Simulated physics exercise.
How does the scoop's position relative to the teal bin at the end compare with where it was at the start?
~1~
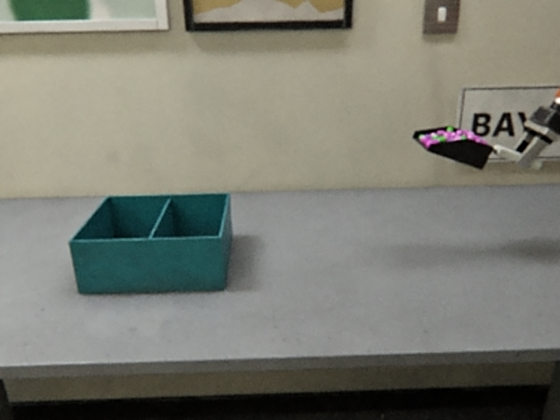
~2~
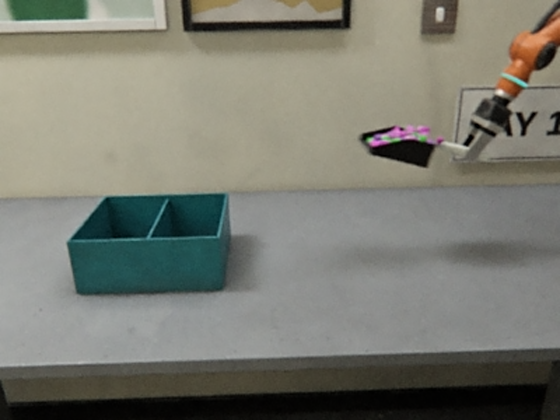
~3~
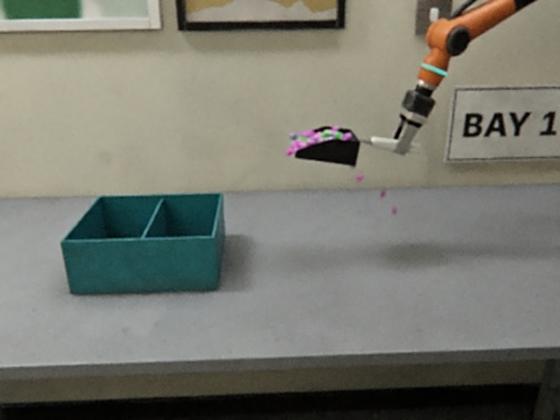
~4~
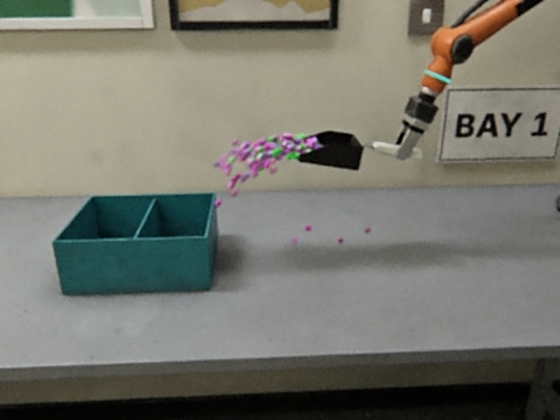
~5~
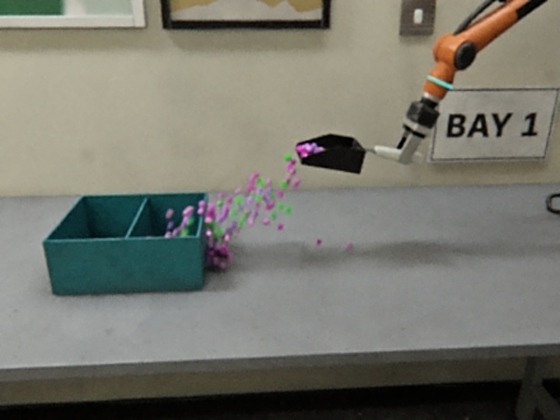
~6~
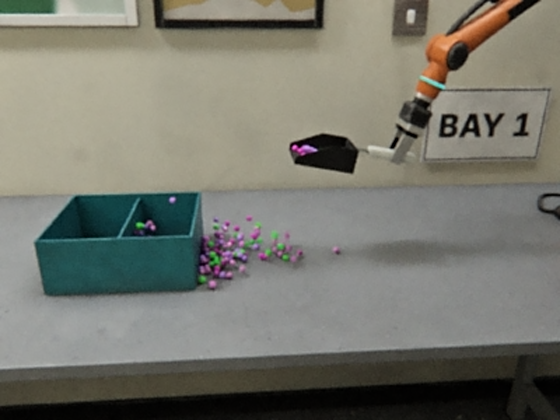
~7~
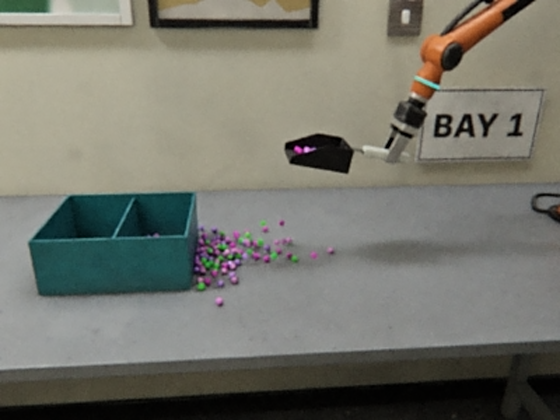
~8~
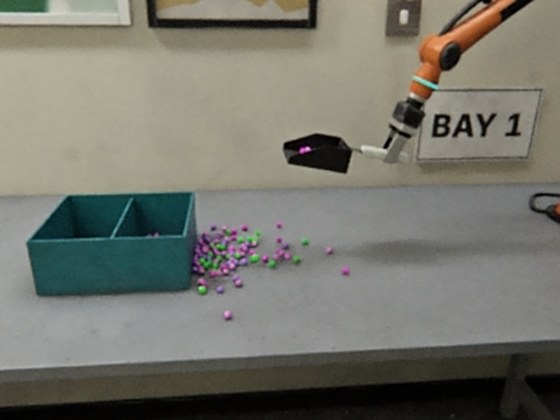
At the start the scoop was far to the right of the bin, up near the wall sign. By the end it was further left and much closer to the bin, though still above the table to the bin's right.
